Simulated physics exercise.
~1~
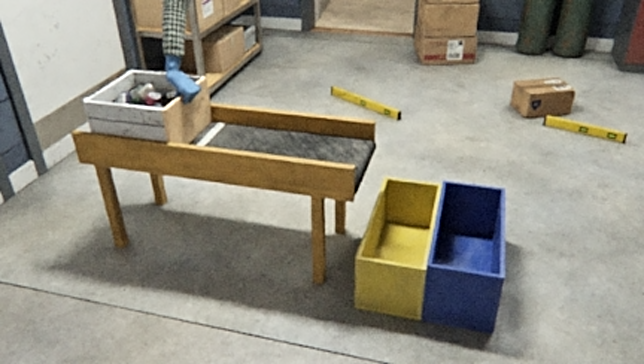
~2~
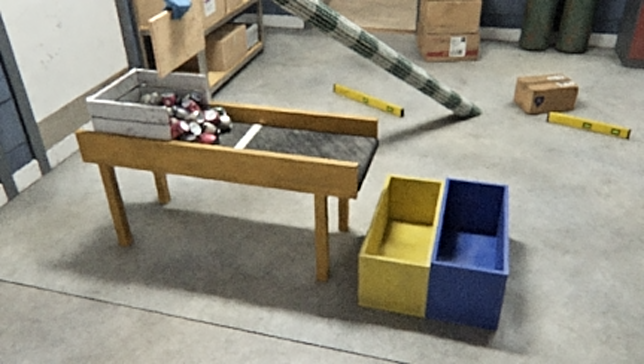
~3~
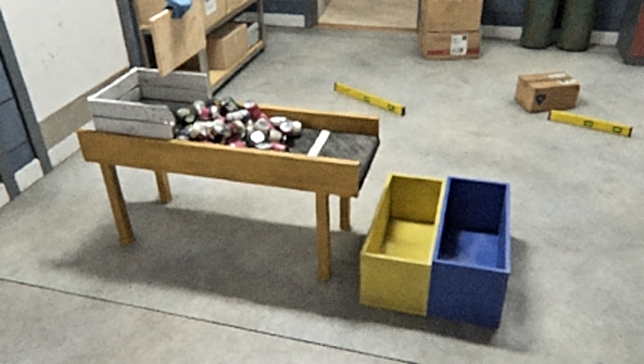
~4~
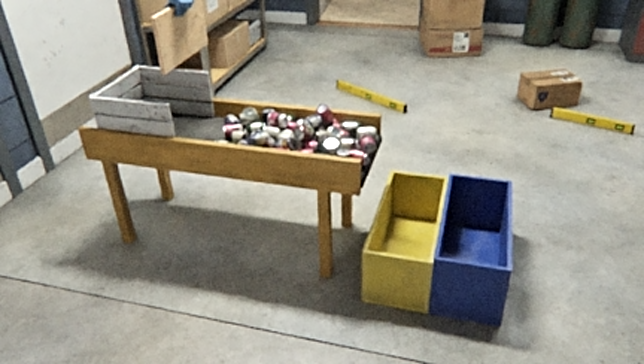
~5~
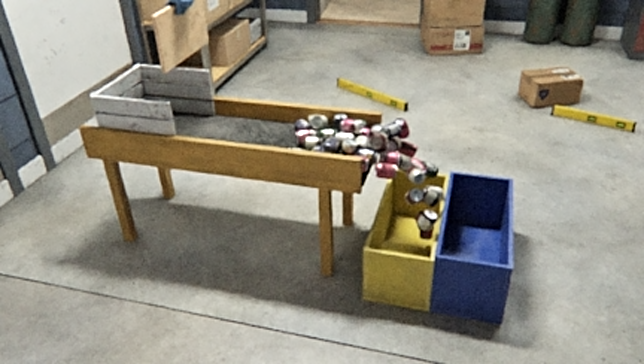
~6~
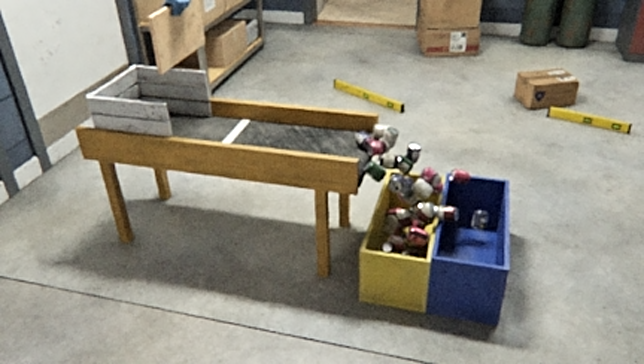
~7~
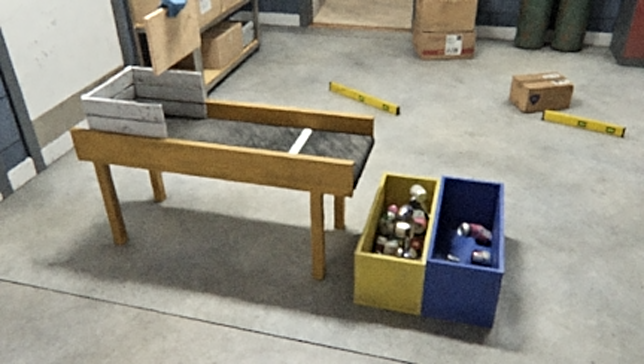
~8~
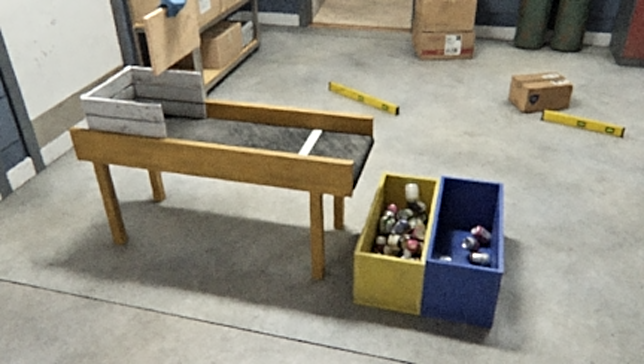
In this clip, a gate lifts from a white pen on a wooden-sided conveyor, and a pile of small cans rides the dark belt right and tumbles off its end, with most settling in the yellow bin and a few in the blue bin beyond.
